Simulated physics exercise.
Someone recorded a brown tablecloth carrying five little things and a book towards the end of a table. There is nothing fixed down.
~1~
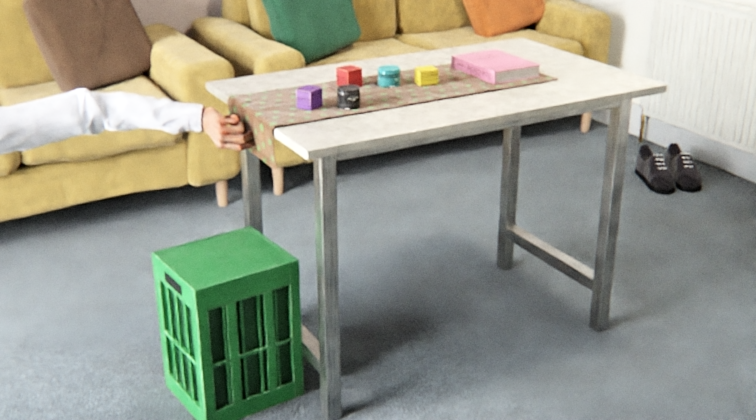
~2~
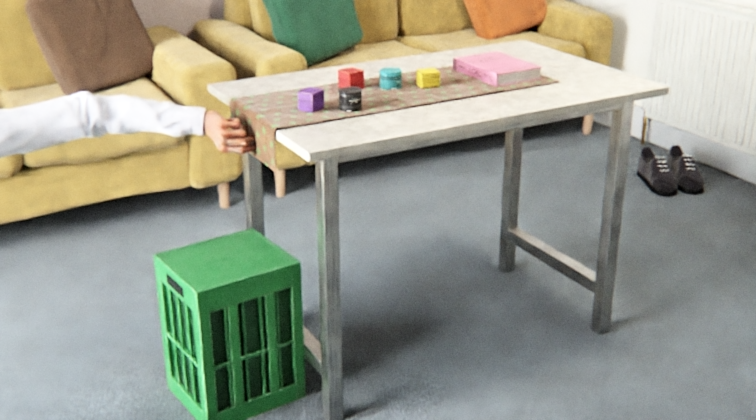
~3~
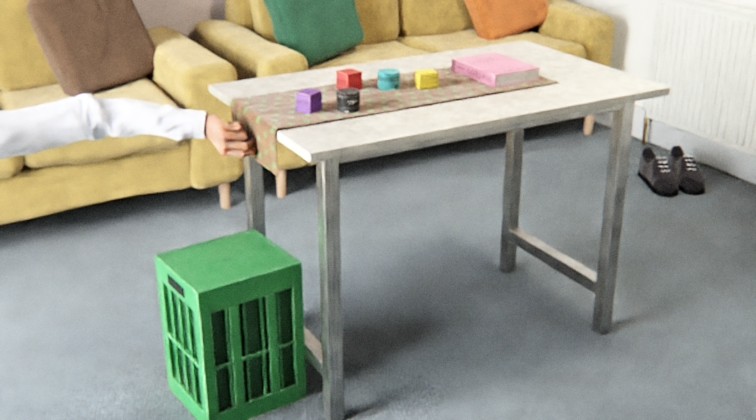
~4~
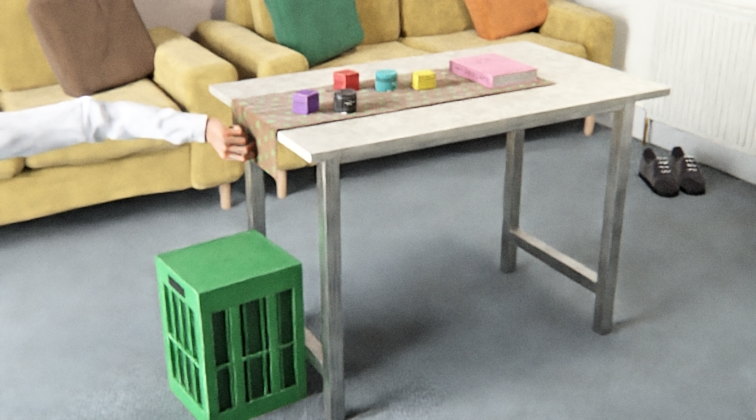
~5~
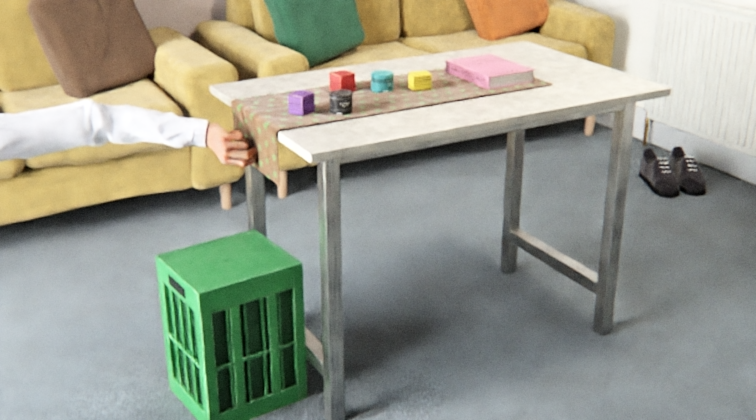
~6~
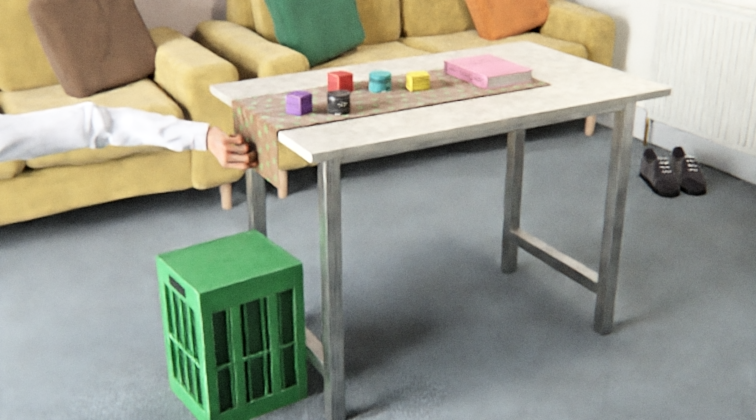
A hand slowly pulling a brown cloth slightly left over a table's edge, small colourful objects and a pink book shifting with it.
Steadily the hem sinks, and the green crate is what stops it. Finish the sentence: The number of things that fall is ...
The number of things that fall is two.
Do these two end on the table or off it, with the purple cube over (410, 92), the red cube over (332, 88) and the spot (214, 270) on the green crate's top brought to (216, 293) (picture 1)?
Purple cube stays, red cube is gone.
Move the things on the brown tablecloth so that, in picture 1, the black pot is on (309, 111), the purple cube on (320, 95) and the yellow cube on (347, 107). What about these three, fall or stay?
Of the three, the black pot takes a tumble, the purple cube takes a tumble, the yellow cube takes a tumble.
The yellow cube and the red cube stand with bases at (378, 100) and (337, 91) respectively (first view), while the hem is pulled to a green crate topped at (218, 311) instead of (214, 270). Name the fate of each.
As for the yellow cube, it leaves the top; as for the red cube, it leaves the top.
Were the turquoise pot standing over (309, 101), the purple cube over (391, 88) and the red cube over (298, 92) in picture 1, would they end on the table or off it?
I'd say the turquoise pot takes a fall, the purple cube hangs on, and the red cube takes a fall.
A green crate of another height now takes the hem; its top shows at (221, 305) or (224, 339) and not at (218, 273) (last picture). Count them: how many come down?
The tally is 3 and 4.
Soon after, hem near (257, 219); purple cube gone.
Then, hem on the crate; purple cube and black pot gone.
At rest, hem on the crate; purple cube and black pot gone. The answer is two.
